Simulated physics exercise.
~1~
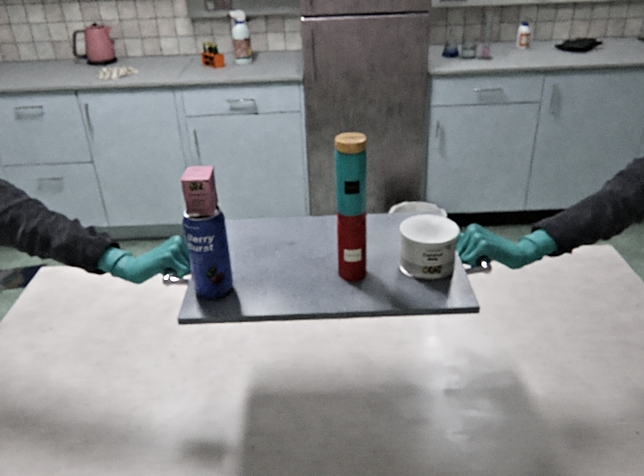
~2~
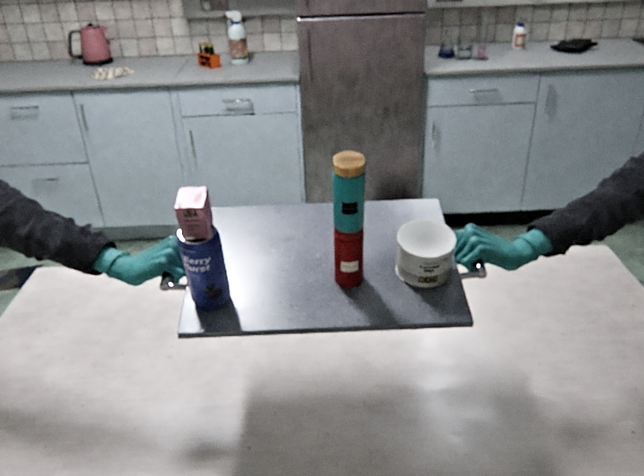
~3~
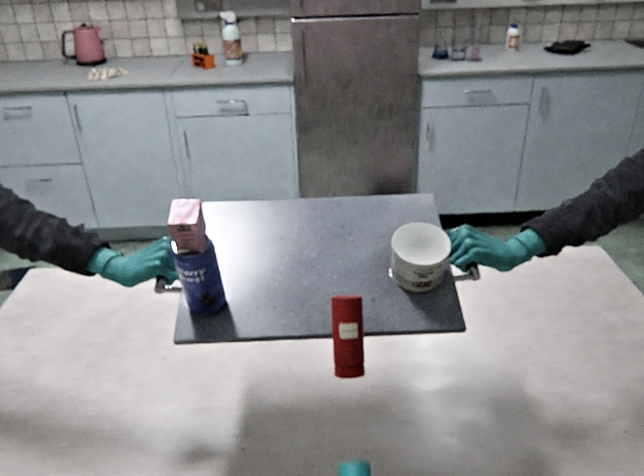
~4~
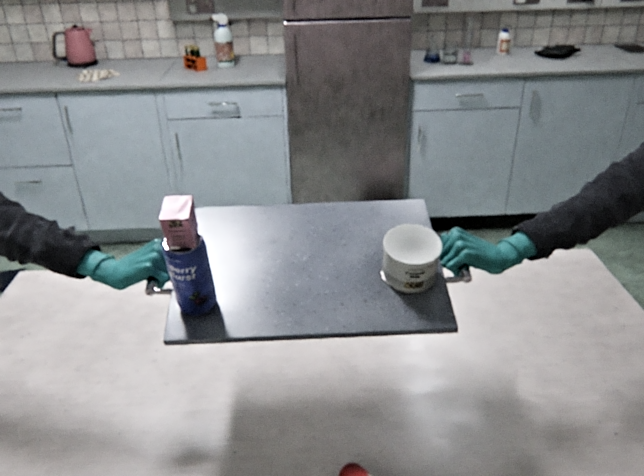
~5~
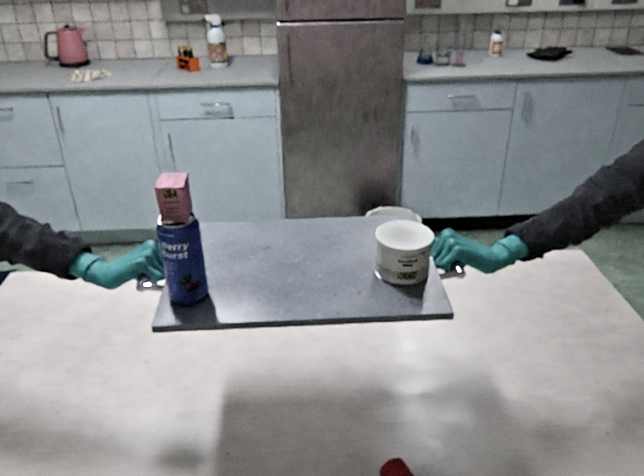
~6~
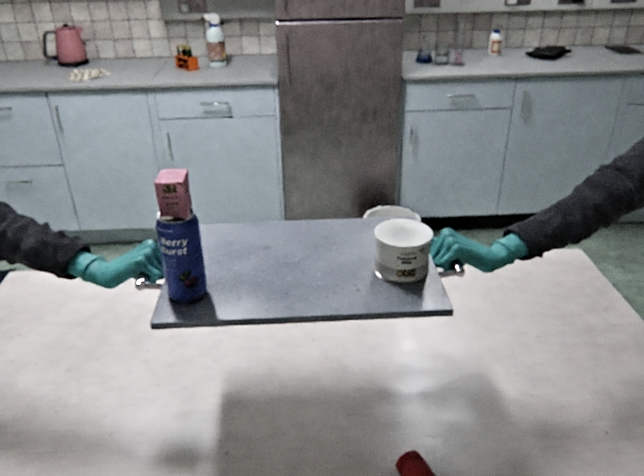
Handheld gray tray tilting toward the viewer, stacked turquoise and red shakers toppling off its near edge, the others staying as it levels.
